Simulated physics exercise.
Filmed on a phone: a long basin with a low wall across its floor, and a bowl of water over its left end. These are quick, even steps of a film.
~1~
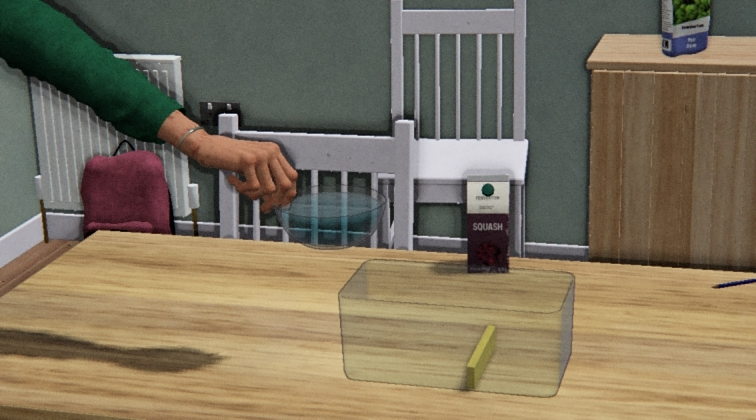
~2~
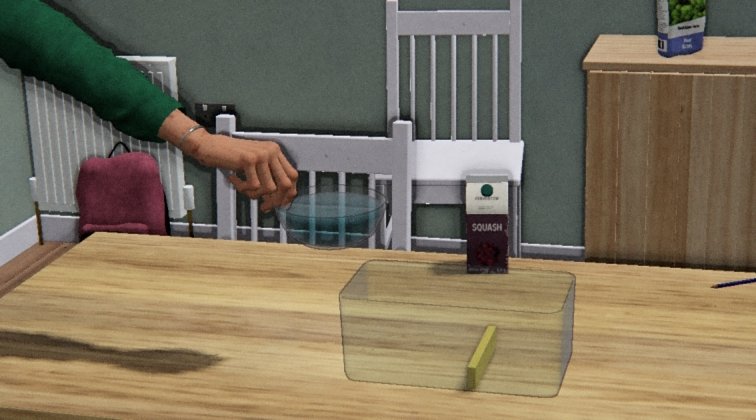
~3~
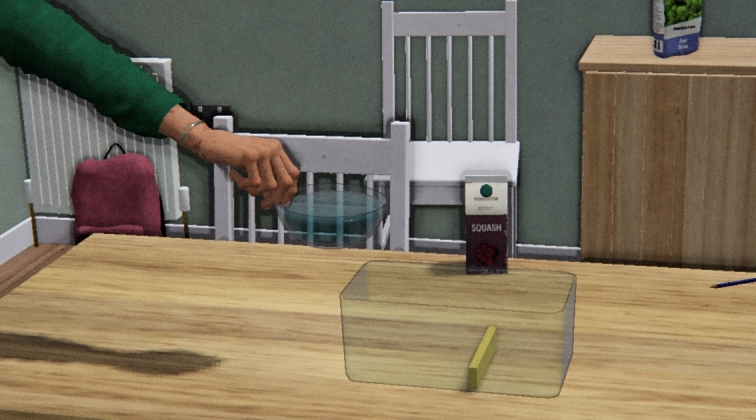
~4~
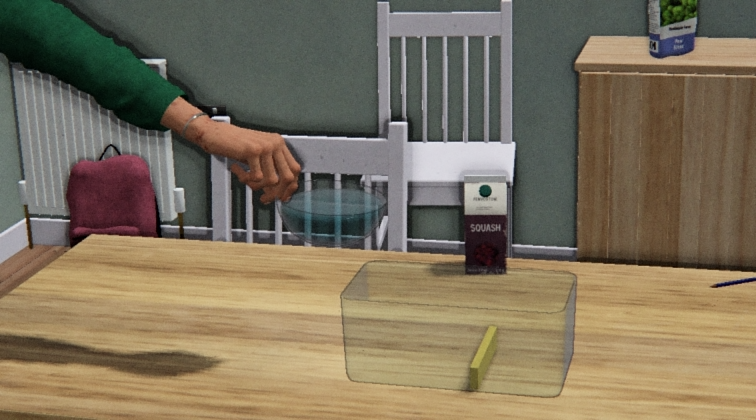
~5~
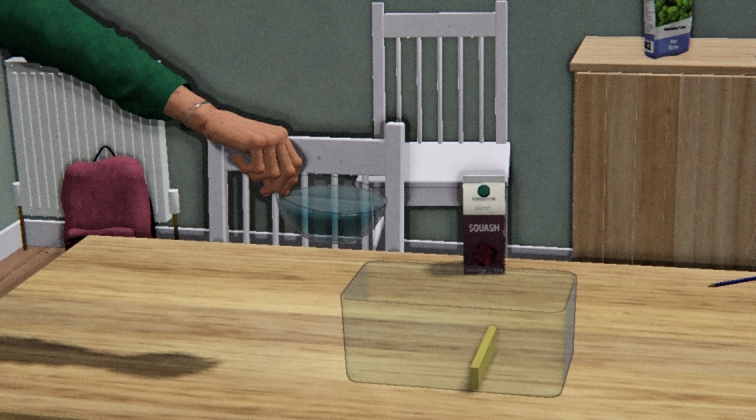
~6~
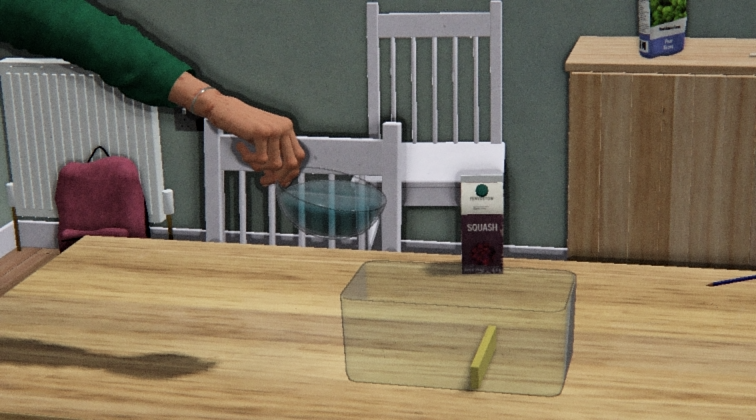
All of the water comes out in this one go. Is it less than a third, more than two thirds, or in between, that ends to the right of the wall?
It comes to under a third.
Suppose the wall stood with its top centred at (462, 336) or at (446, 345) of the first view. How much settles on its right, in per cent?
First some 60, then 80 per cent.
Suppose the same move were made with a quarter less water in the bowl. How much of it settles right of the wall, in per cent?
It comes to 10 per cent or so.
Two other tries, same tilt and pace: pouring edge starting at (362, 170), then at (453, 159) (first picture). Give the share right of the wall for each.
About 15 and 40 per cent.
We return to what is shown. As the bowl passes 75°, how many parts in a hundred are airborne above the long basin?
It comes to 50 per cent or so.
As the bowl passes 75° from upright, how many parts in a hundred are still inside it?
Some 30 per cent.
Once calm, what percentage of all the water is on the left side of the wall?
Some 75 per cent.
A moment on, the bowl is tipped on its side and 32 per cent is still to pour, 16 is left of the wall and 0 right of it.
Next, the bowl is tipped right over and 0 per cent is still to pour, 68 is left of the wall and 26 right of it.
Then the bowl is tipped right over and 0 per cent is still to pour, 75 is left of the wall and 23 right of it.
Later the bowl is tipped right over and 0 per cent is still to pour, 73 is left of the wall and 25 right of it.
Finally, 73 per cent lies left of the wall, 25 right of it and 1 outside.
